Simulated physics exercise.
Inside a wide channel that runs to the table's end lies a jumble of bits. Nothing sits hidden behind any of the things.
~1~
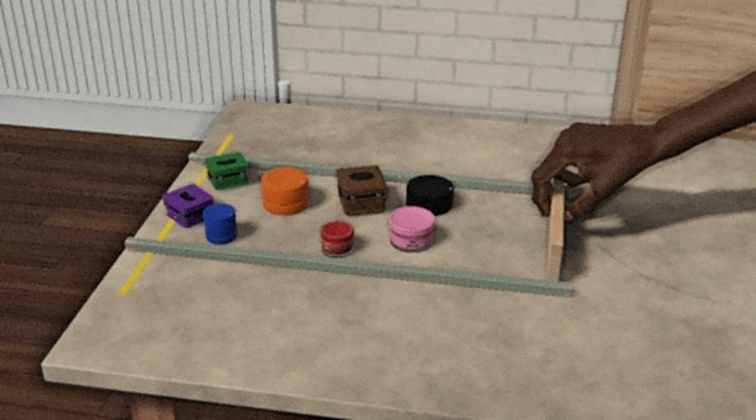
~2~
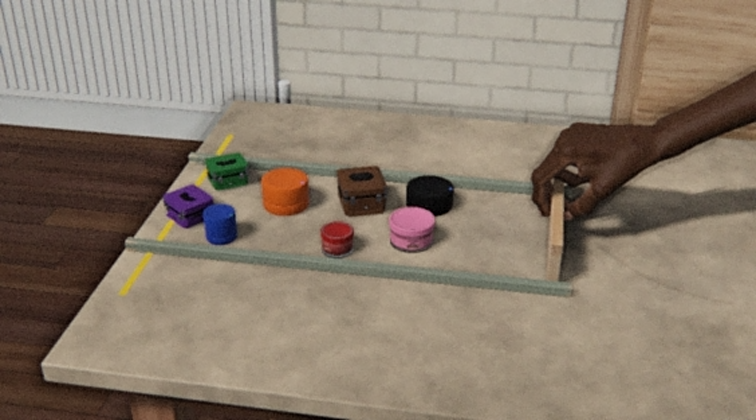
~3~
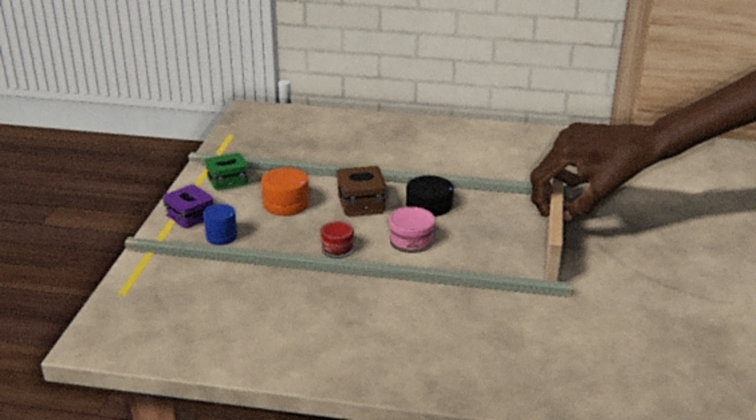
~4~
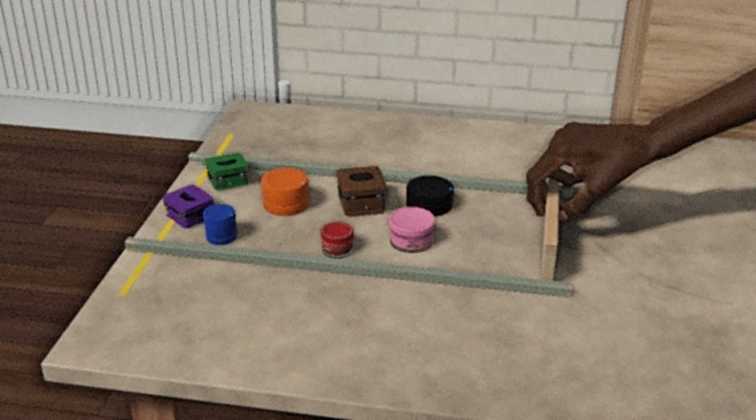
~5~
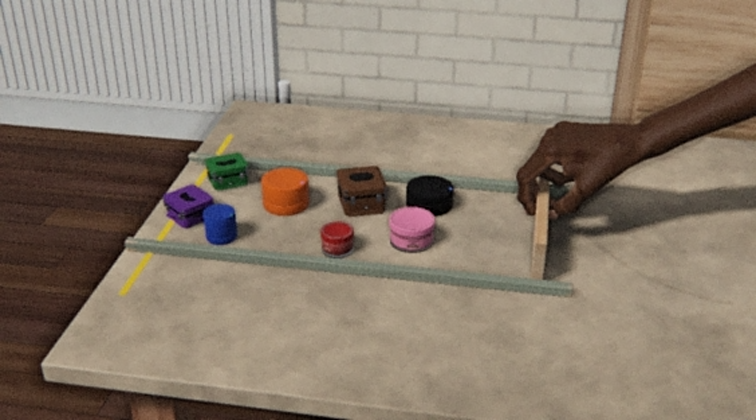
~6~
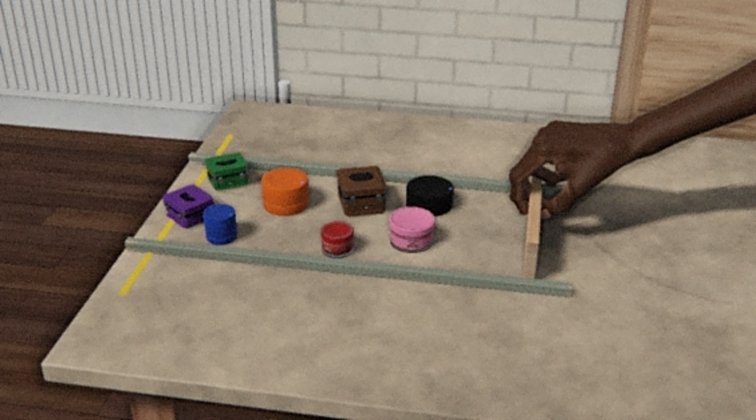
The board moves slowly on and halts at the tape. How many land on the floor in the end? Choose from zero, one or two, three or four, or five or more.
In the end, five or more land there.
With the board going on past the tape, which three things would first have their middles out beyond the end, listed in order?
The order is the purple case, then the orange lid, then the green case.
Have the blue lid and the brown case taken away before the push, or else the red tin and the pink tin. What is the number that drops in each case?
The number is 3 for the first case and 4 for the second.
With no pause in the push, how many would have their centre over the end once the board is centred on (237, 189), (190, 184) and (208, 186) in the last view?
Middles past end - pos 1: 2, pos 2: 5, pos 3: 4.
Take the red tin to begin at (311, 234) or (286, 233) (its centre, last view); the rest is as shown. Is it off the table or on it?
Result for the red tin: Place one, it remains there; place two, it remains there.
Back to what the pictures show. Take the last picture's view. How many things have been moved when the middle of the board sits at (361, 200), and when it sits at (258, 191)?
So far 5, and 8 at the second.
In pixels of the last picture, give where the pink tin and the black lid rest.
The pink tin comes to rest close to (155, 204), while the black lid rests close to (175, 174).
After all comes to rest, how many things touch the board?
It adds up to 3.
Early on, none off yet; purple case at rest near (190, 208); green case at rest near (227, 173); blue lid at rest near (221, 225).
Finally, the number that fall off is five or more; lost, brown case, orange lid, blue lid, green case and purple case.
